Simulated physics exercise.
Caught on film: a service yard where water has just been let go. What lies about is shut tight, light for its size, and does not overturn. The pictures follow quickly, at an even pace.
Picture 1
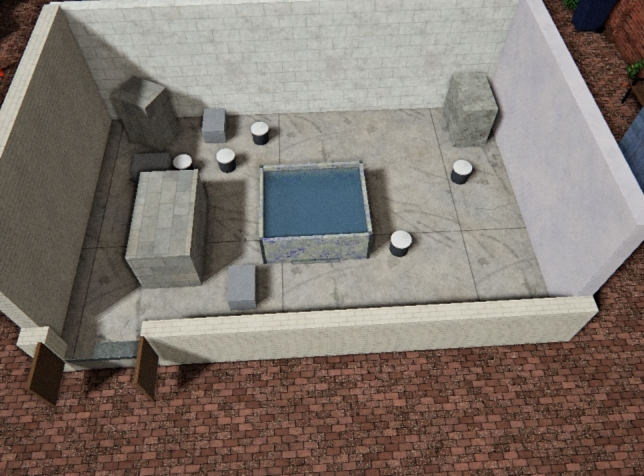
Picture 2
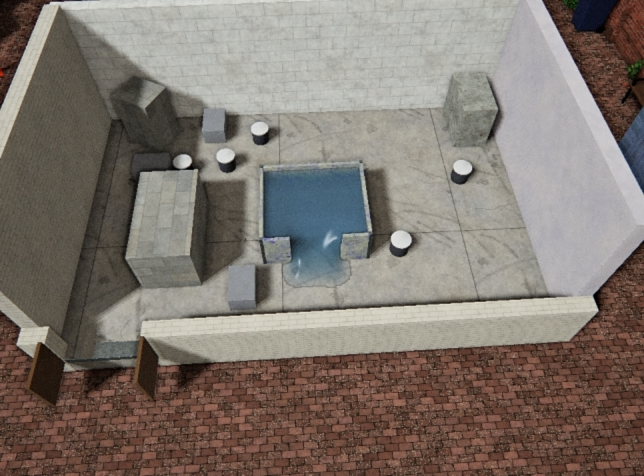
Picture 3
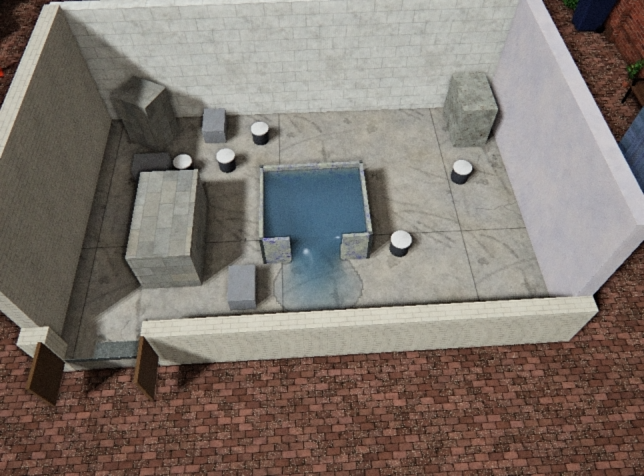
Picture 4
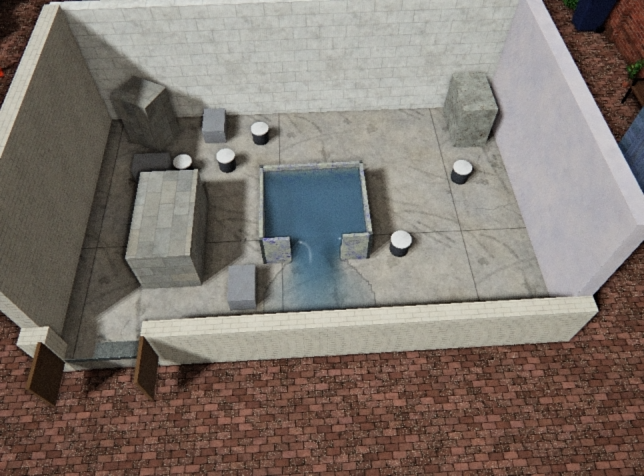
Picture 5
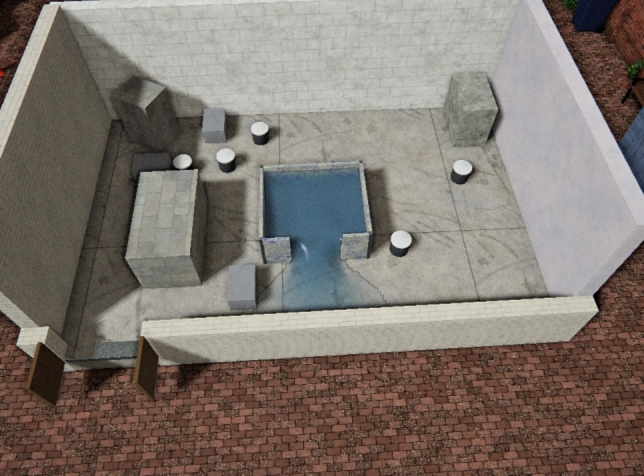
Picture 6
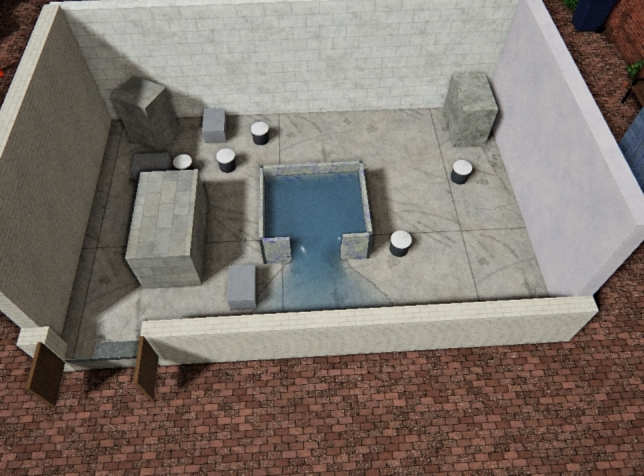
In a walled service yard with a pale stone floor, a square tank of blue water stands closed among grey blocks and small white-topped pails. A gap opens in its front wall and water pours out, spreading over the floor to the low front wall, while the blocks and pails stay still.
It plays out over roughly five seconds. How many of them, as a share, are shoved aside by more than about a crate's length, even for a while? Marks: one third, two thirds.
Share: Less than a third.
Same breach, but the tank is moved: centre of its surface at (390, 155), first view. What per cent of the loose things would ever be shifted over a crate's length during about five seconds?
Roughly 20 per cent.
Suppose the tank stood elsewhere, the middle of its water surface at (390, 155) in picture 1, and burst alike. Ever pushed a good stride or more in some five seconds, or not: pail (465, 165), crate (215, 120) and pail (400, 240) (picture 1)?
As listed: Shifted that much, no, that far or more.
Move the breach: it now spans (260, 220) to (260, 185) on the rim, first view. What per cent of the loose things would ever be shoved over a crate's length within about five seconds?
Near 60 in a hundred.
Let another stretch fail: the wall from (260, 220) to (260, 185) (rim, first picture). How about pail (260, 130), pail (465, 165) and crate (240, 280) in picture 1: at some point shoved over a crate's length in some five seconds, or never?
As listed: Yes, short of that, moved that far.
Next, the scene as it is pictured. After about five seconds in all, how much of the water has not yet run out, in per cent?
Roughly 94 per cent.
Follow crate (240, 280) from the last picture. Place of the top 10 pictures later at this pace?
Roughly at (227, 262).
A moment on, 0 of 8 are well off their spots; 0 afloat.
Next, 0 of 8 are well off their spots; 0 afloat.
Later, 1 of 8 are well off their spots; 0 afloat.
In the end, 2 of 8 are well off their spots, and 2 have been at some point; 1 afloat.
